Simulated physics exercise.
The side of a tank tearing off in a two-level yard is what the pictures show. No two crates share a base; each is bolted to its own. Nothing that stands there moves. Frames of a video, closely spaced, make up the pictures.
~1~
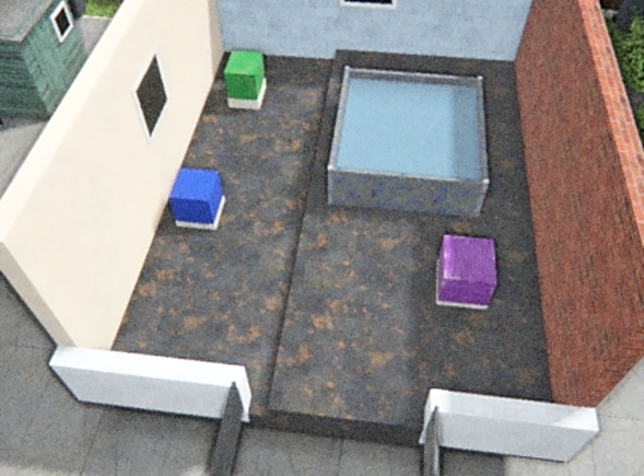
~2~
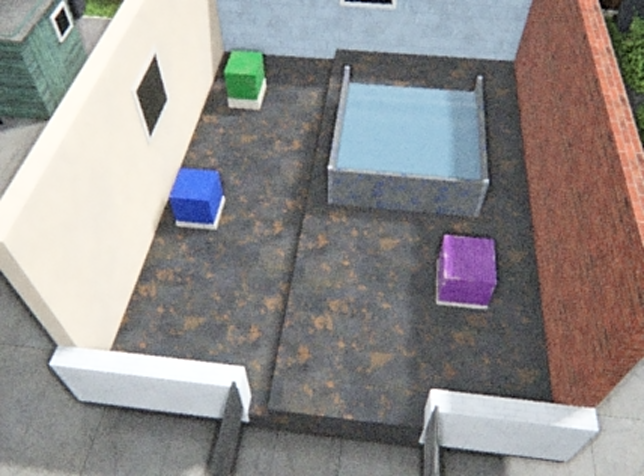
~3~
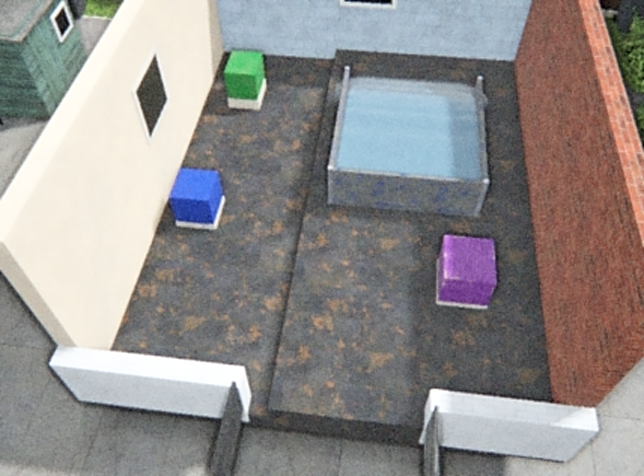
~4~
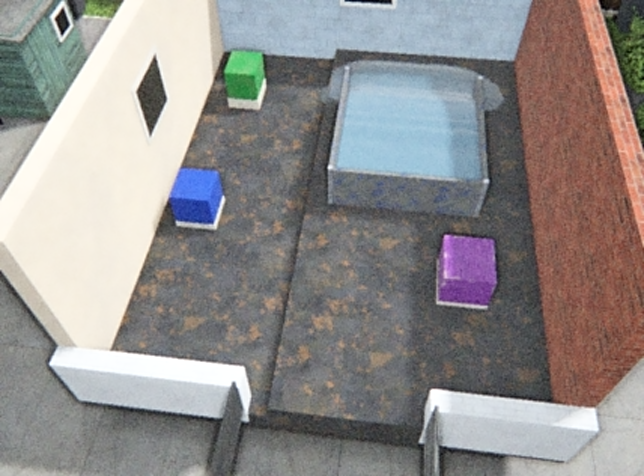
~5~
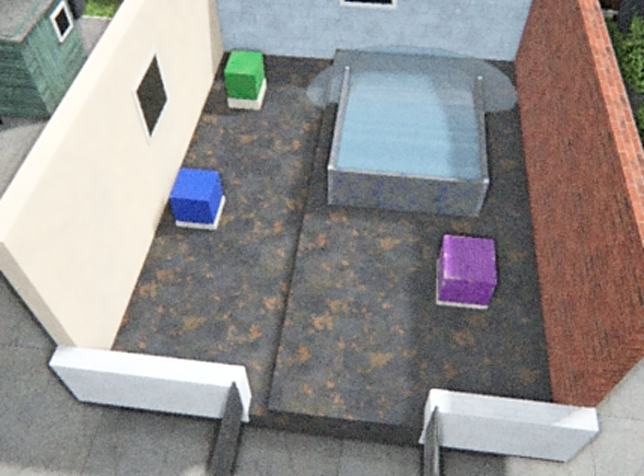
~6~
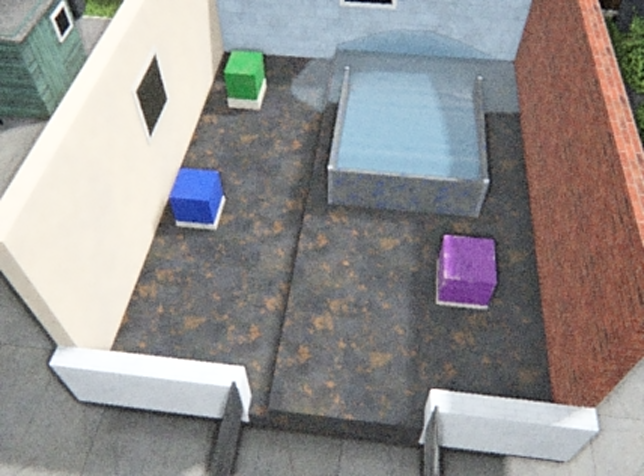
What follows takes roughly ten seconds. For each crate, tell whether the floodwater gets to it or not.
Green crate: Not safe. Blue crate: Not safe. Purple crate: Not safe.
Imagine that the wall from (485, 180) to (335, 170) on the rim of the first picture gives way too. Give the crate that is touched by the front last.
Answer: The green one.
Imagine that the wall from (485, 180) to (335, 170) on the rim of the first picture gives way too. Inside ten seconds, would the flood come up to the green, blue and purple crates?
As I see it, the green crate avoids the flood, the blue crate is overtopped and the purple crate is overtopped.
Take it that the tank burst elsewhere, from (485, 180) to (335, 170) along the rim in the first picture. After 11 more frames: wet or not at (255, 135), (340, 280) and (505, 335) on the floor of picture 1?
Point one: Not reached. Point two: Reached. Point three: Reached.
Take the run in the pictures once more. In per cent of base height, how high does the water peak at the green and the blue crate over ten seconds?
Roughly 180 per cent for the first, 240 per cent for the second.
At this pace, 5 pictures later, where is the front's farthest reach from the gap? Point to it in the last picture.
(242, 54).
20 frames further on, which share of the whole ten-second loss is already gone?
My figure: 0 percent.
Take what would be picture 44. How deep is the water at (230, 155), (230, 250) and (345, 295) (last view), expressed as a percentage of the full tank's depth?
The three come to near 14, 2 and 4 per cent respectively.
A moment on, water covers 20 % of the floor; the green crate water round its plinth, the blue crate not reached, the purple crate not reached.
Next, water covers 25 % of the floor; the green crate water round its plinth, the blue crate not reached, the purple crate not reached.
Then, water covers 50 % of the floor; the green crate water round its plinth, the blue crate water round its plinth, the purple crate water round its plinth.
Later, water covers 90 % of the floor; the green crate water round its plinth, the blue crate water round its plinth, the purple crate water round its plinth.
In the end, water covers 95 % of the floor; the green crate was topped, the blue crate was topped, the purple crate was topped.
